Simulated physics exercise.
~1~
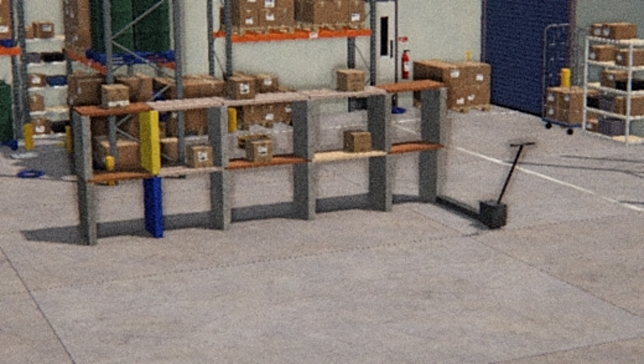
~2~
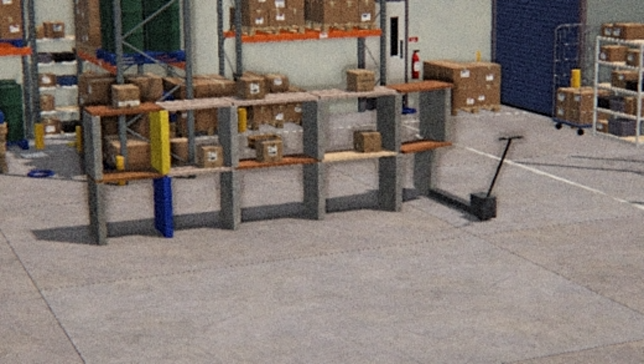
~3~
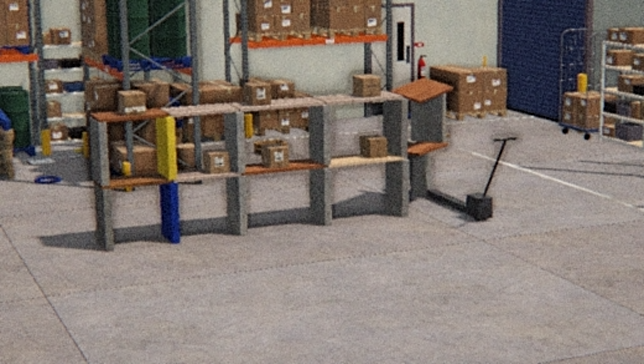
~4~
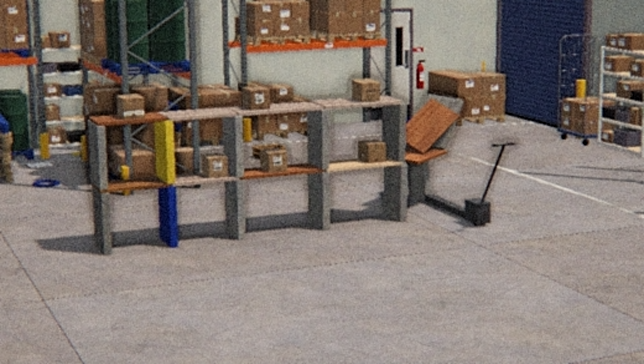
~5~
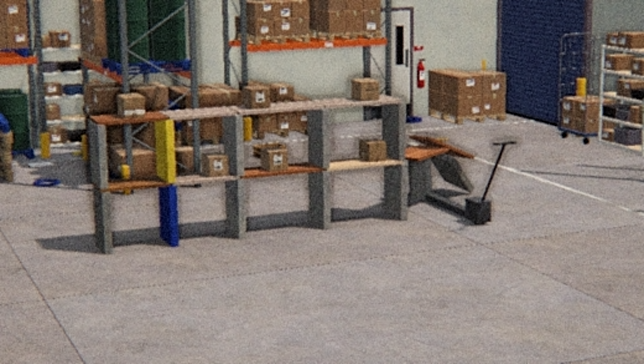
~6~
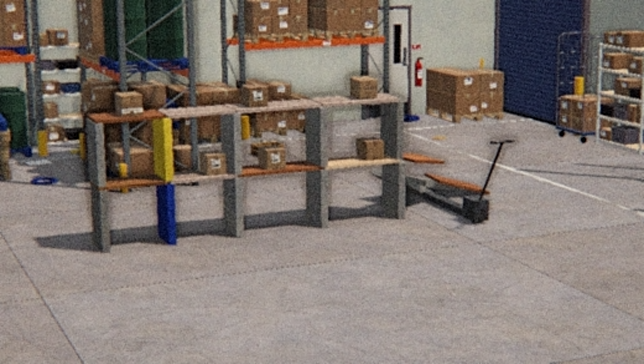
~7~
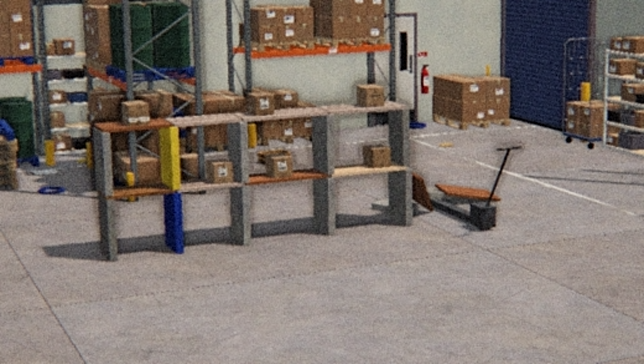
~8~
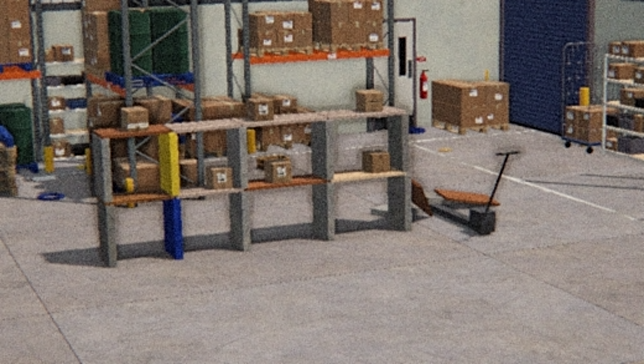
A long two-tier row of boards on grey uprights, loaded with cartons, stood in a warehouse as a jack nudged its right end; the end section tilted and collapsed around the jack, while the rest, including the yellow and blue uprights, stayed standing.
